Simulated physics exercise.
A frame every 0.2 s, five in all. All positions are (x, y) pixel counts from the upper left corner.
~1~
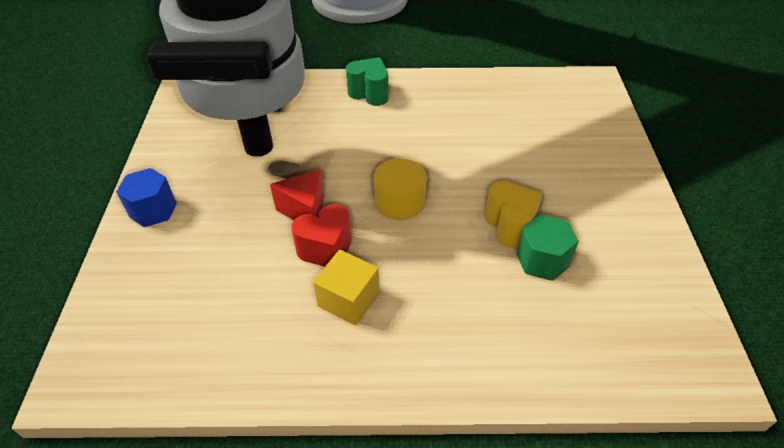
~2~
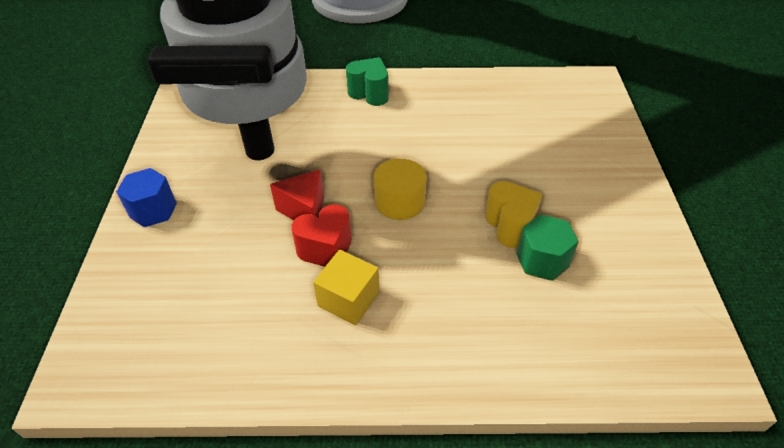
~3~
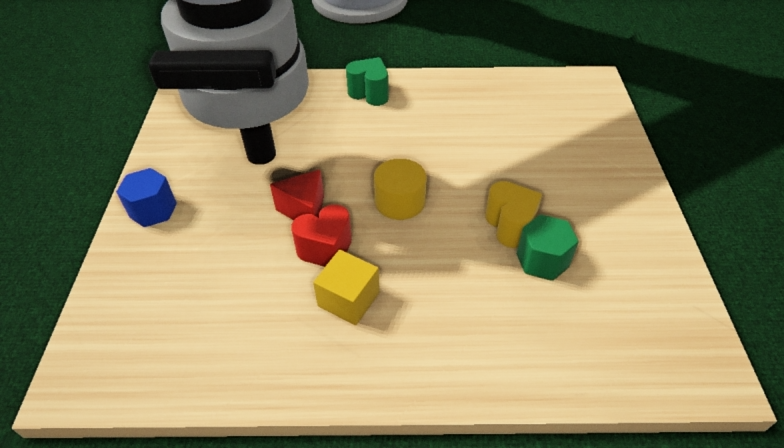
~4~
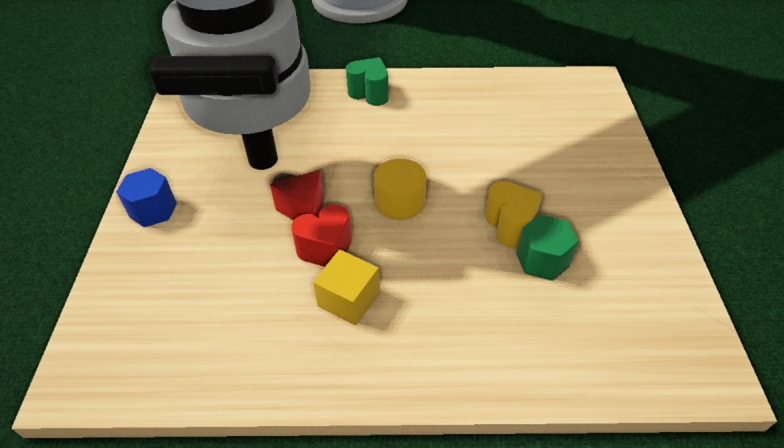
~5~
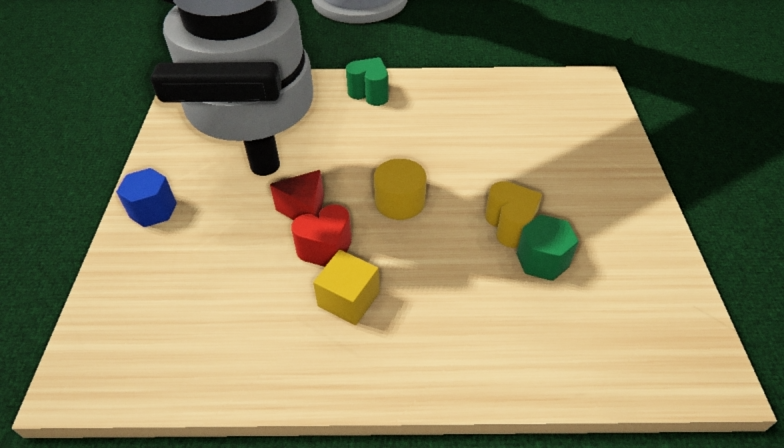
A grey robotic arm with a black pusher tip inches down and very slightly right at the upper left of a pale wooden board on a dark green surface, seen from a raised, fixed viewpoint. Red triangular and heart-shaped blocks sit near a yellow cube and cylinder, with a blue block left, green blocks at top and right, and a yellow heart-like block right. The blocks all stay still.
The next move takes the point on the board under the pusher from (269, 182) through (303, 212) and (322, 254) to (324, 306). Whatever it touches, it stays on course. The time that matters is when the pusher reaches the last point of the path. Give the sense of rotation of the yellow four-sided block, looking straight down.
In a top view, it turns clockwise.
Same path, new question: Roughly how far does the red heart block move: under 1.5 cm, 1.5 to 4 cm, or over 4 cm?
The largest band: Over 4 cm.
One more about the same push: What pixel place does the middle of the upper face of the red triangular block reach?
It will likely be found at (358, 210).
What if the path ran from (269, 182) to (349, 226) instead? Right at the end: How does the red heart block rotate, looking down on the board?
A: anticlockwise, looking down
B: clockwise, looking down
Choice B: Clockwise, looking down.
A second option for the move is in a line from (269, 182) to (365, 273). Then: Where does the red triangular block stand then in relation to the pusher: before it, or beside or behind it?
It will get left beside or behind the pusher.
The first path, step by step. One third of the way, pusher at (300, 197); red triangular block at (323, 201), turned 30° anticlockwise; red heart block at (335, 230), turned 35° clockwise.
Two thirds of the way, pusher at (319, 239); red triangular block at (358, 210), turned 60° anticlockwise; red heart block at (350, 250); yellow four-sided block at (366, 293), turned 40° clockwise.
At the end, pusher at (321, 291); red triangular block at (358, 210), turned 60° anticlockwise; red heart block at (358, 271), turned 80° anticlockwise; yellow four-sided block at (382, 312), turned 30° clockwise; yellow cylinder not moved.
